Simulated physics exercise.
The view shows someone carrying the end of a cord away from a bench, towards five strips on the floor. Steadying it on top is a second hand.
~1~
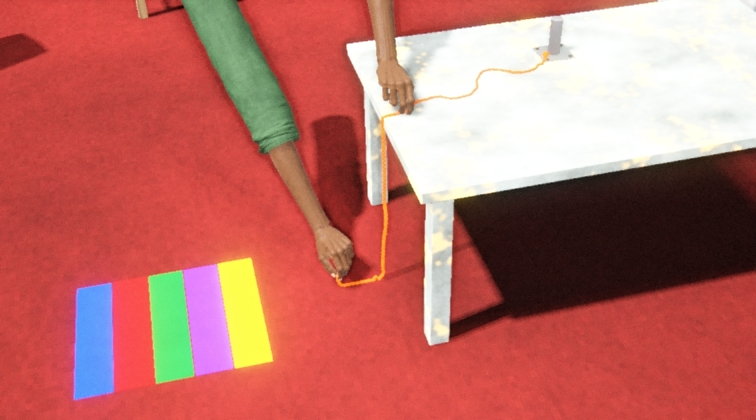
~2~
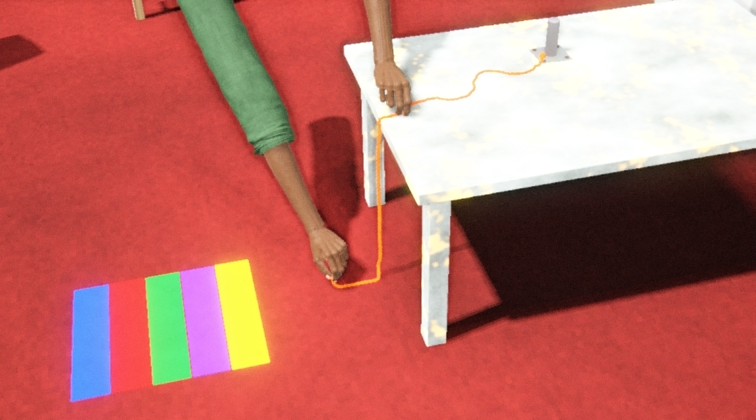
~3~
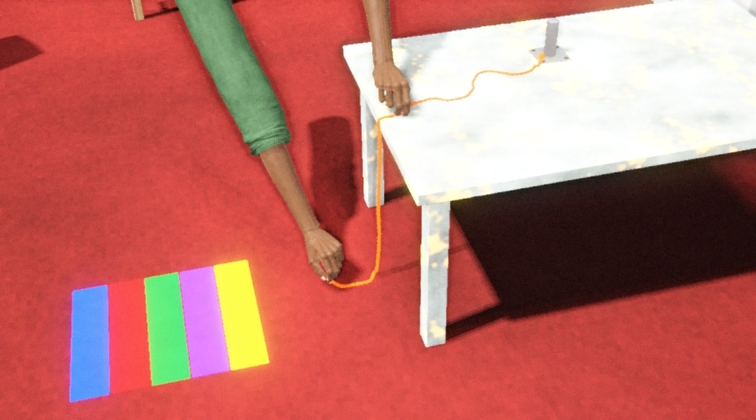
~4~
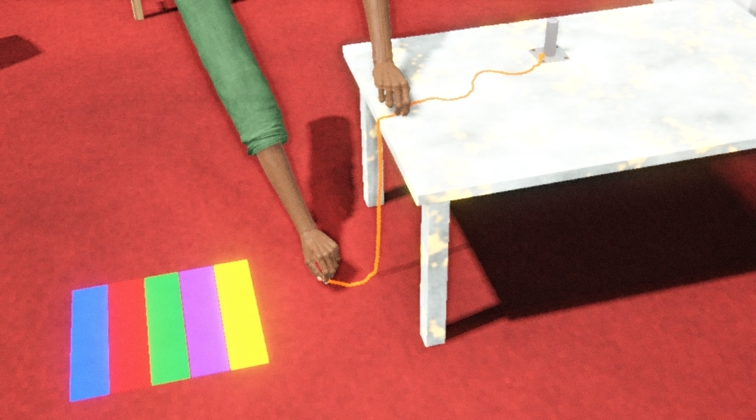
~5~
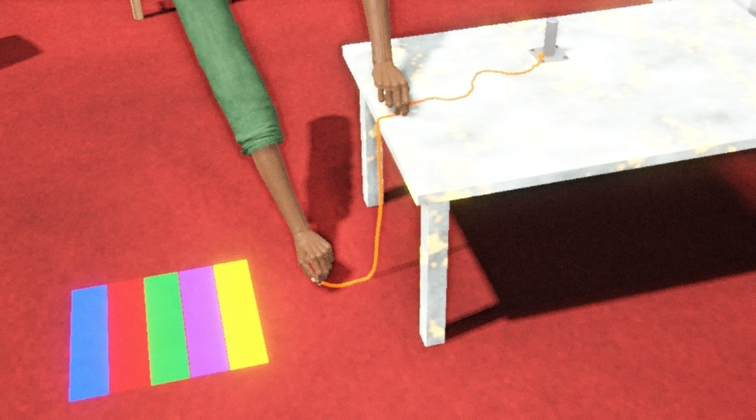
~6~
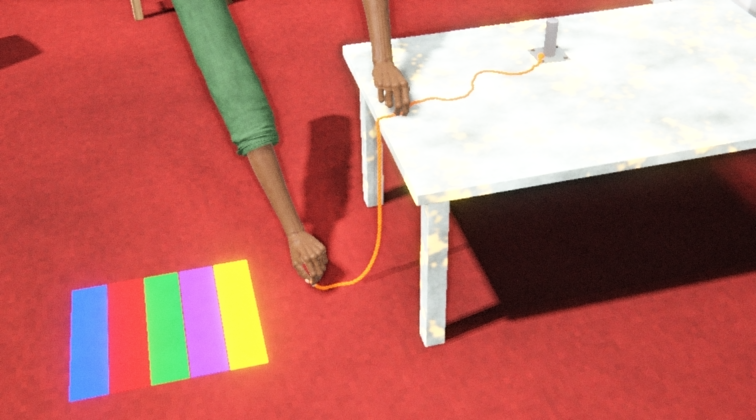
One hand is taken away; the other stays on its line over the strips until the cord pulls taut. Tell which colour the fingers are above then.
They are above green.
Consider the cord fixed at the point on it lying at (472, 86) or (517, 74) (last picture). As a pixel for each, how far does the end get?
First try at (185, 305), second at (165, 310).
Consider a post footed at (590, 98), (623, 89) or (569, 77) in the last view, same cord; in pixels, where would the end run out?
Approximate pixels in order: (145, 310), (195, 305), (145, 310).
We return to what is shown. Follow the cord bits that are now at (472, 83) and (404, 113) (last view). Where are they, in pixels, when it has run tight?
(447, 85) and (359, 124), roughly.
Early on, end near (213, 300); over purple.
Midway, end near (175, 307); over green.
At the end of the slack, end near (152, 311); over green. The green one.
